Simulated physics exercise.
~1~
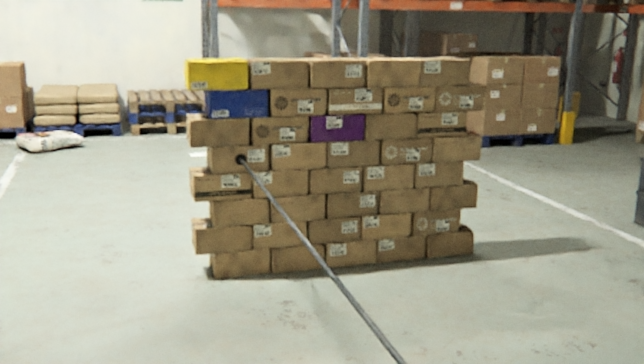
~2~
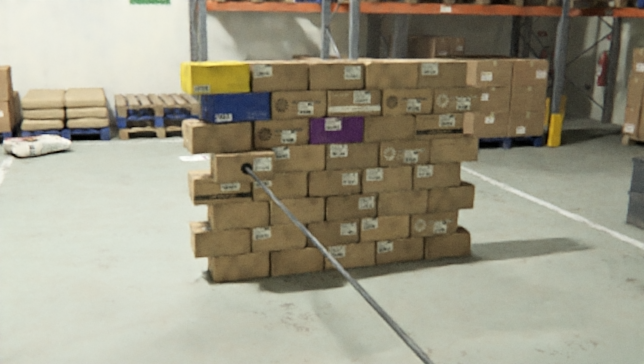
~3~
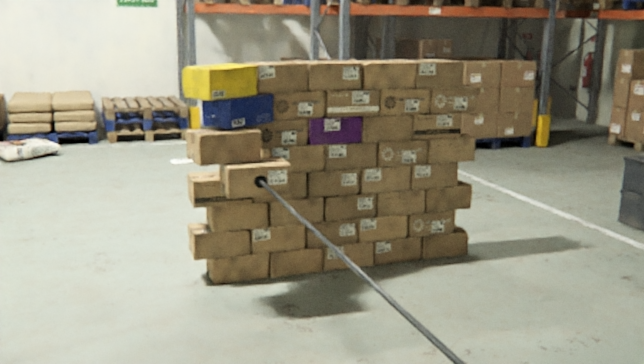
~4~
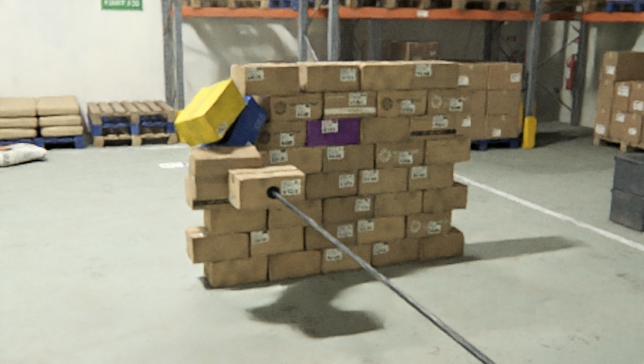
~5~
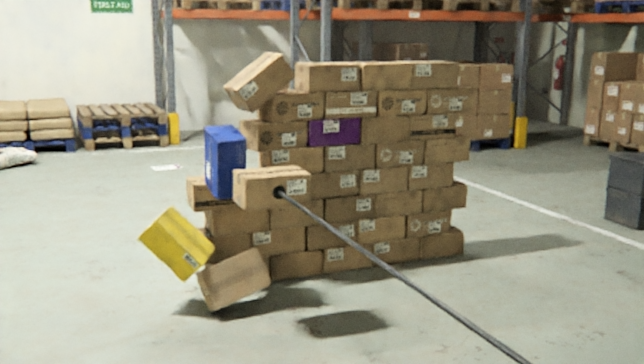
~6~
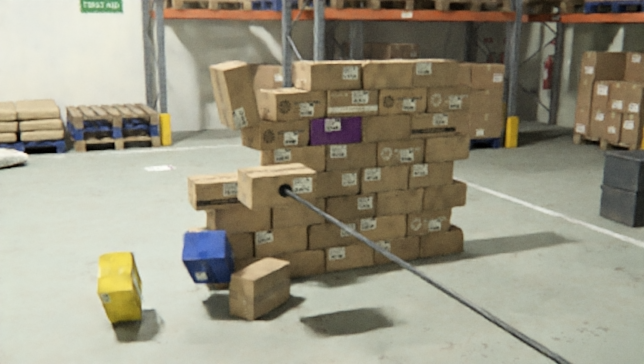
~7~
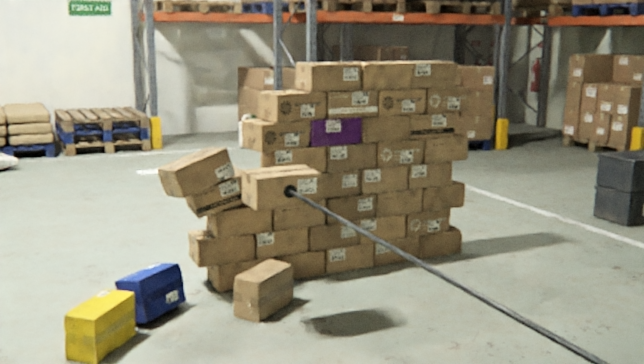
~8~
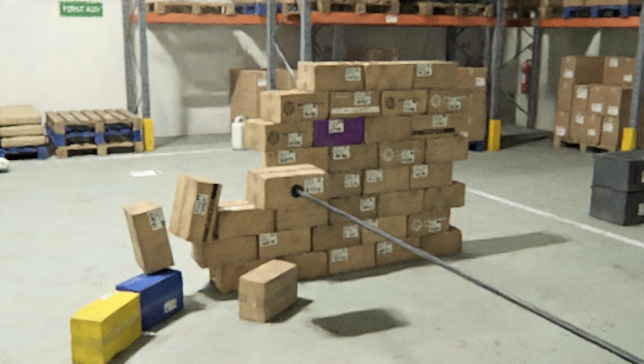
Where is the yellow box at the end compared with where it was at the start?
It started at the top left corner of the wall, and by the end it was lying on the floor in front and to the left of the wall, next to the blue box.
